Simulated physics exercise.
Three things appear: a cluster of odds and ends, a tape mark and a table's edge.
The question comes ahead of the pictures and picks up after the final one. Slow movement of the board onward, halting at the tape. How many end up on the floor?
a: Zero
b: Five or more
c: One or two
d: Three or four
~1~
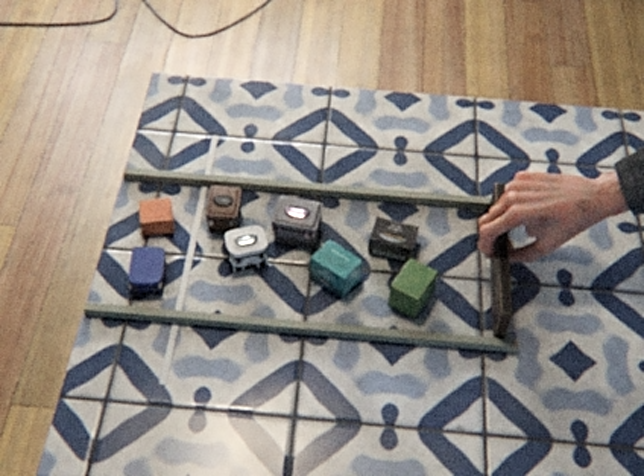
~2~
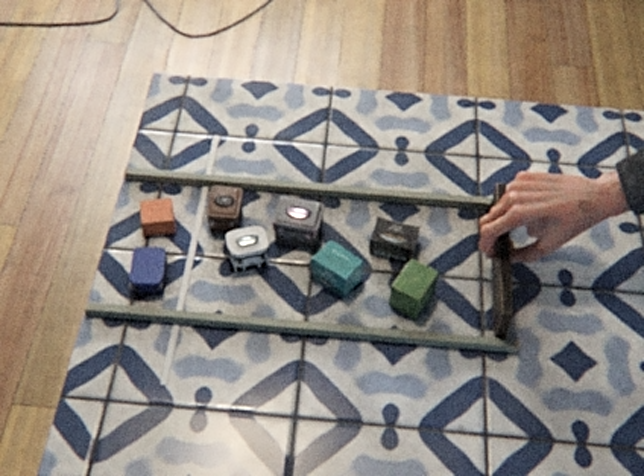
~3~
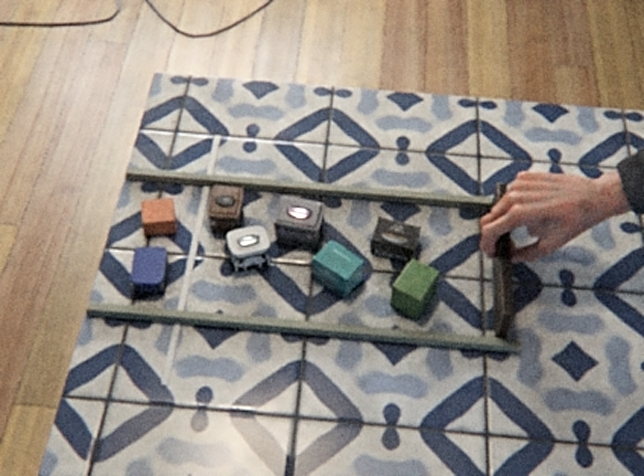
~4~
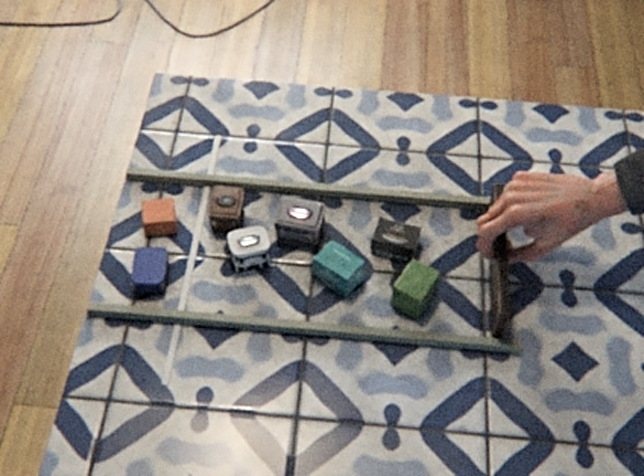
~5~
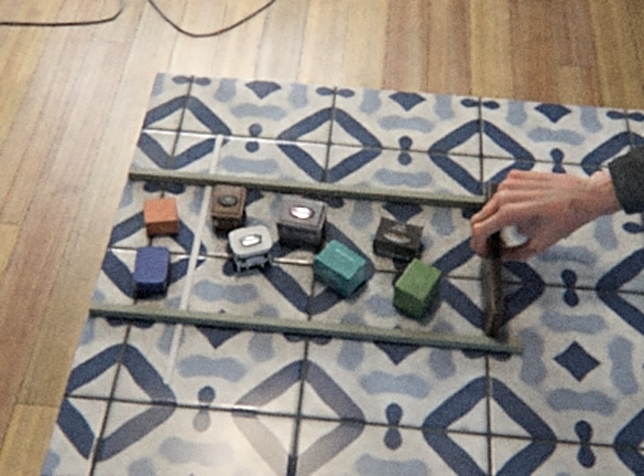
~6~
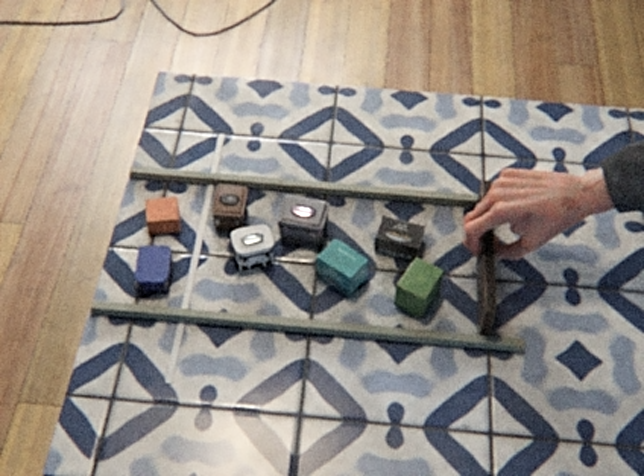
The answer is c.
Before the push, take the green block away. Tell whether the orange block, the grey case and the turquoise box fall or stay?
Outcome - orange block falling, grey case staying, turquoise box staying.
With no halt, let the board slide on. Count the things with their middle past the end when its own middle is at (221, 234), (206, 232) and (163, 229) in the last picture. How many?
In order of the places given, that's 1, 2 and 5.
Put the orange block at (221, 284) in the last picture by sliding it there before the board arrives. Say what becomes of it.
Result: Orange block saved.
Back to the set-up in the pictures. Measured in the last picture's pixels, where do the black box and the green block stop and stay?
Around (178, 221) and around (174, 271).
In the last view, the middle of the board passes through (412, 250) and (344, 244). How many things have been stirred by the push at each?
Counts: 2 / 5.
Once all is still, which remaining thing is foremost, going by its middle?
That would be the white case.
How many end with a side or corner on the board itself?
Total: 2.
Early on, none off yet; orange block at rest near (163, 216); blue case at rest near (154, 270); brown case at rest near (230, 209).
A while later, none off yet; orange block travelled a little near (150, 215); blue case at rest near (154, 270); brown case travelled about its own width near (185, 203).
Finally, the number that fall off is one or two; lost, brown case and orange block.
